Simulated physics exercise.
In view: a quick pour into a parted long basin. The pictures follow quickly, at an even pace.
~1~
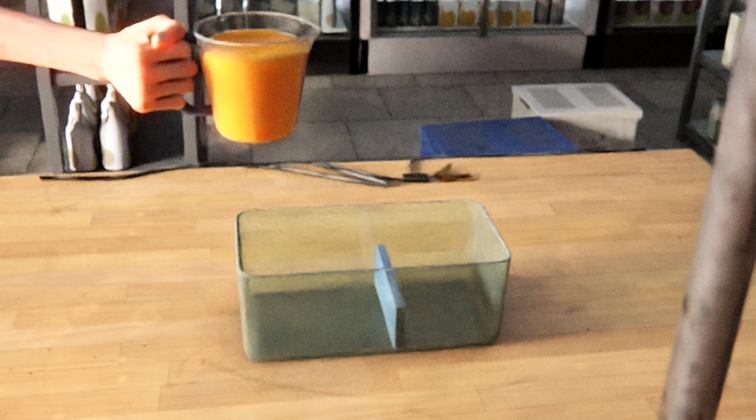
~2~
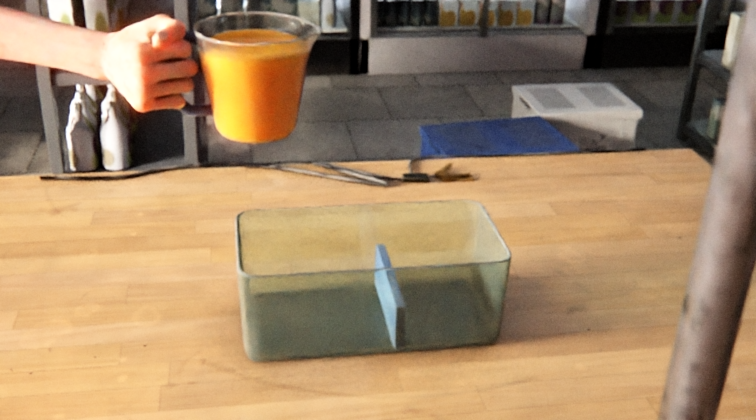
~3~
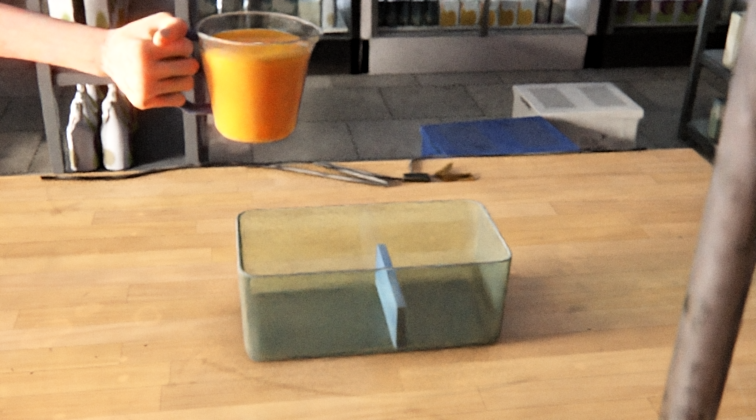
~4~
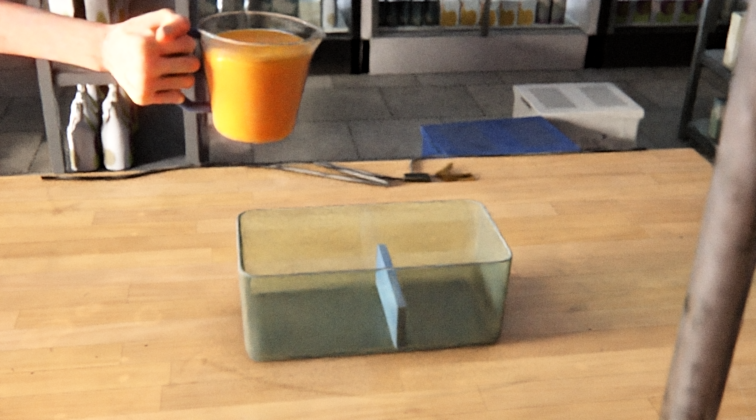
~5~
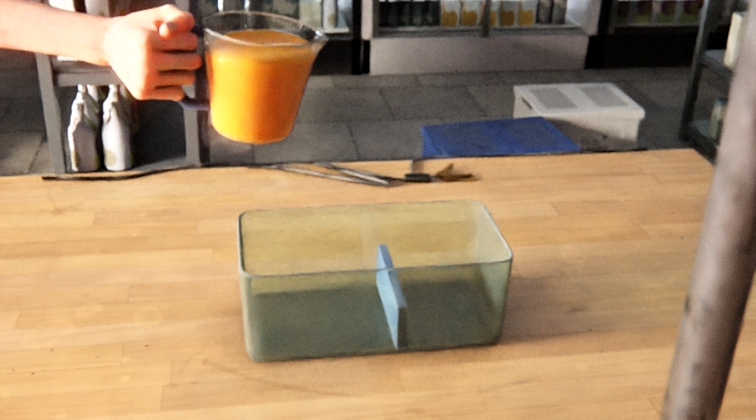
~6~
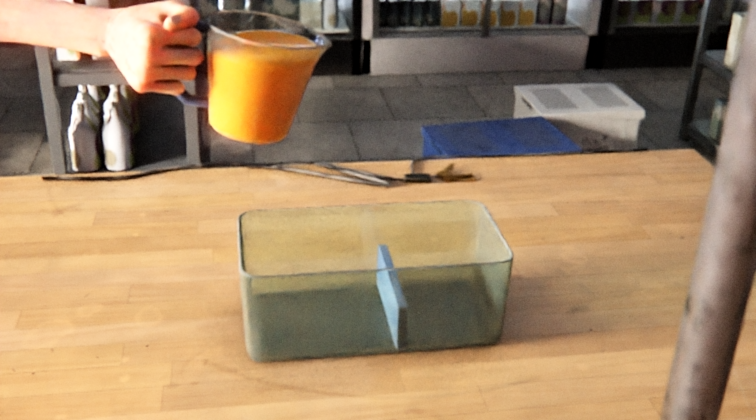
A hand at the upper left holds a clear glass jug of orange liquid above a pale wooden counter in a shop-like room, seen from slightly above. Below it sits a long, greenish see-through basin with a blue divider, with a blue box and a white crate behind. The hand shifts slightly and gradually tilts the jug rightward, while the camera looks still.
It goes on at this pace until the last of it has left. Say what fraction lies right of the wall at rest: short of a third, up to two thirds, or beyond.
In the end between a third and two thirds is right of the wall.
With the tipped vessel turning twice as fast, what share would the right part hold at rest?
Near 25 %.
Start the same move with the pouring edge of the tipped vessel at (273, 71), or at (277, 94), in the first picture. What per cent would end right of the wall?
Near 0 % and 5 %.
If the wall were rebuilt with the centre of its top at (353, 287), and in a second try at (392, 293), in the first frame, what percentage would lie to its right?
In turn 90 and 50 in a hundred.
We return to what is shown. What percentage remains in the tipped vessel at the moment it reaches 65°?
Near 70 %.
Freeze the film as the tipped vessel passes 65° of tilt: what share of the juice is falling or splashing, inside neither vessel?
About 25 per cent.
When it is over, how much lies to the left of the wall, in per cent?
Close to 50 per cent.
A moment on, the tilt is 65° and 70 per cent is still to pour, 2 is left of the wall and 4 right of it.
Next, the tilt is 101° and 13 per cent is still to pour, 18 is left of the wall and 47 right of it.
Then the tilt is 109° and 0 per cent is still to pour, 48 is left of the wall and 51 right of it.
Later the tilt is 109° and 0 per cent is still to pour, 48 is left of the wall and 51 right of it.
In the end 48 per cent lies left of the wall, 51 right of it and 1 outside.
